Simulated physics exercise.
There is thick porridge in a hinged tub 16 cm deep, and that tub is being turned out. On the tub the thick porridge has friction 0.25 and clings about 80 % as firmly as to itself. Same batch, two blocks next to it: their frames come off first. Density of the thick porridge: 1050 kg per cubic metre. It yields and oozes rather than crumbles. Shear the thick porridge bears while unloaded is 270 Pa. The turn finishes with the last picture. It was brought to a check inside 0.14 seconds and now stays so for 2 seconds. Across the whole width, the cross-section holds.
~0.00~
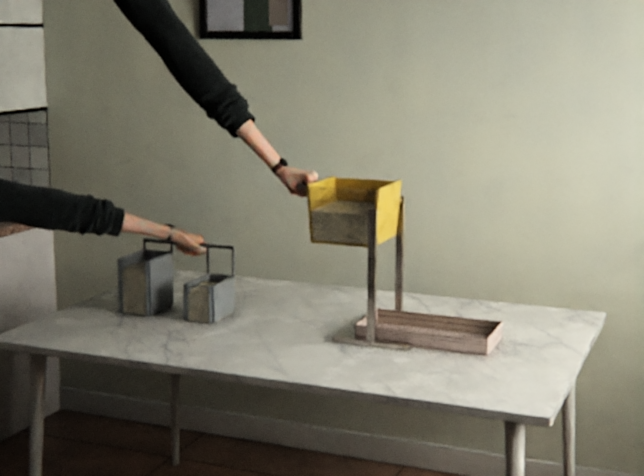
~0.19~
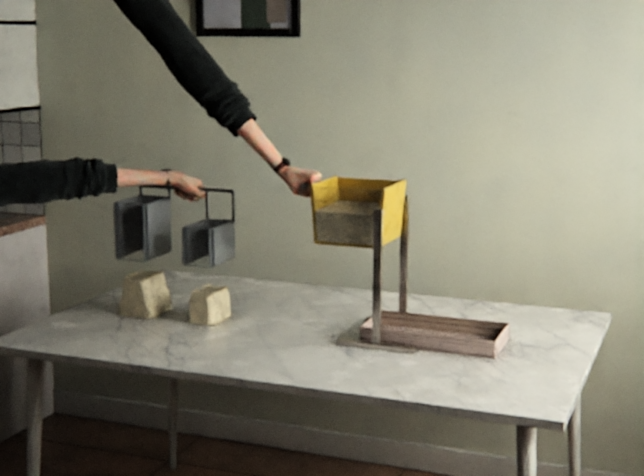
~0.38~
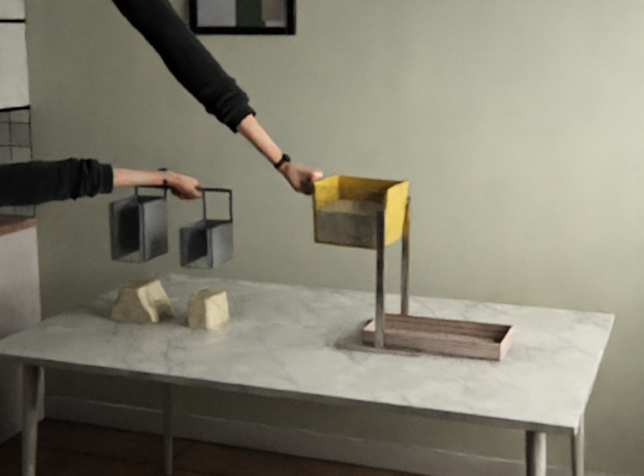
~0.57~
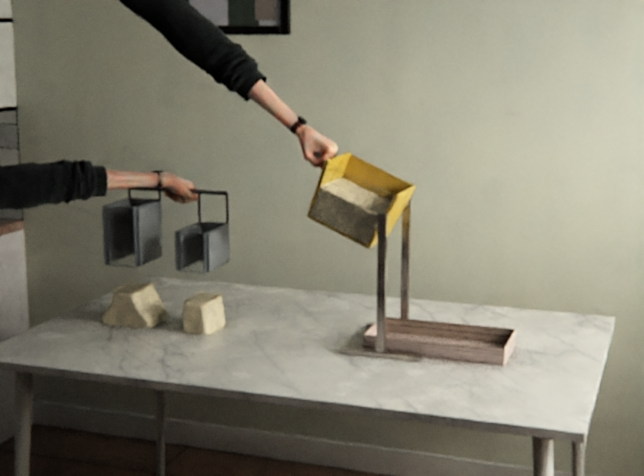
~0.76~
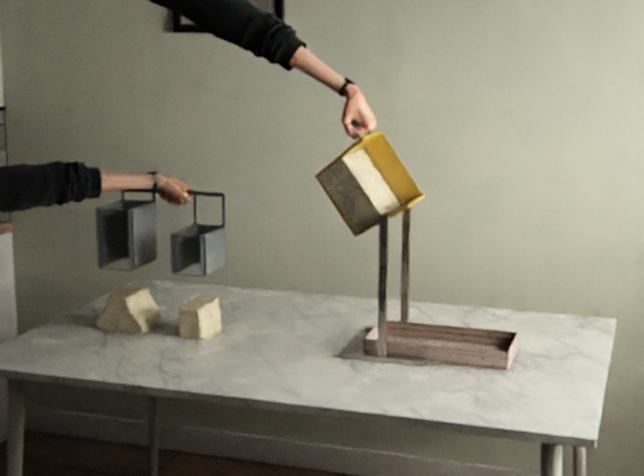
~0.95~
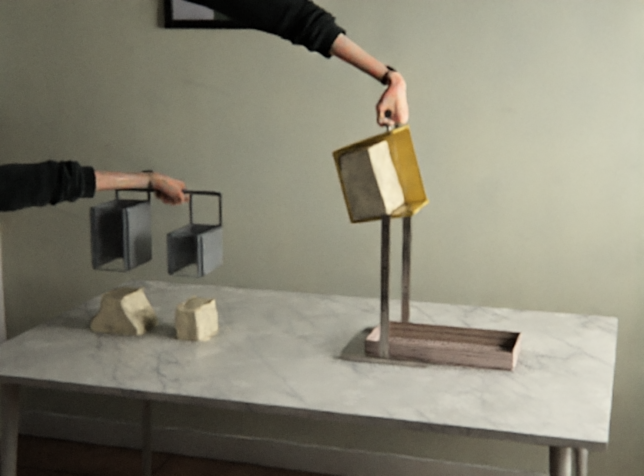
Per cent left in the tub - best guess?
Best guess: 100 %.
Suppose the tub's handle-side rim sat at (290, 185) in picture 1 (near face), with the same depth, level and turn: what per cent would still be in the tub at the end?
It would be near 85 %.
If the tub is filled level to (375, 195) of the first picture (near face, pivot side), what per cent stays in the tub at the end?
65 %.
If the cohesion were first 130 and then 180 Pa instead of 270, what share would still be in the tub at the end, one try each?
About 75 % first, about 90 % second.
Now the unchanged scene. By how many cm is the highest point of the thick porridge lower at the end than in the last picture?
4 cm.
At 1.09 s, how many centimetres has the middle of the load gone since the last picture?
Something like 2 cm, I'd say.
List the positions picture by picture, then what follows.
The first frame shows handle-side rim at (309, 186), tilt 0 degrees; top of the thick porridge at (349, 213); blocks stand 15 cm, 9.9 cm (left to right).
The second frame shows handle-side rim at (313, 186), tilt 0 degrees; top of the thick porridge at (354, 213); blocks stand 13 cm, 9.7 cm (left to right).
The third frame shows handle-side rim at (315, 185), tilt 2 degrees; top of the thick porridge at (320, 210); blocks stand 11 cm, 9.6 cm (left to right).
The fourth frame shows handle-side rim at (328, 162), tilt 24 degrees; top of the thick porridge at (320, 188); blocks stand 11 cm, 9.6 cm (left to right).
The fifth frame shows handle-side rim at (363, 140), tilt 55 degrees; top of the thick porridge at (341, 159); blocks stand 11 cm, 9.6 cm (left to right).
The sixth frame shows handle-side rim at (392, 135), tilt 74 degrees; top of the thick porridge at (366, 149); blocks stand 11 cm, 9.6 cm (left to right).
After 1.09 s, the tub is at 74 degrees and holds 100 %.
After 1.26 s, the tub is at 74 degrees and holds 100 %.
After 1.43 s, the tub is at 74 degrees and holds 100 %.
After 1.60 s, the tub is at 74 degrees and holds 100 %.
After 2.95 s, at the end, the tub is at 74 degrees and holds 100 %.
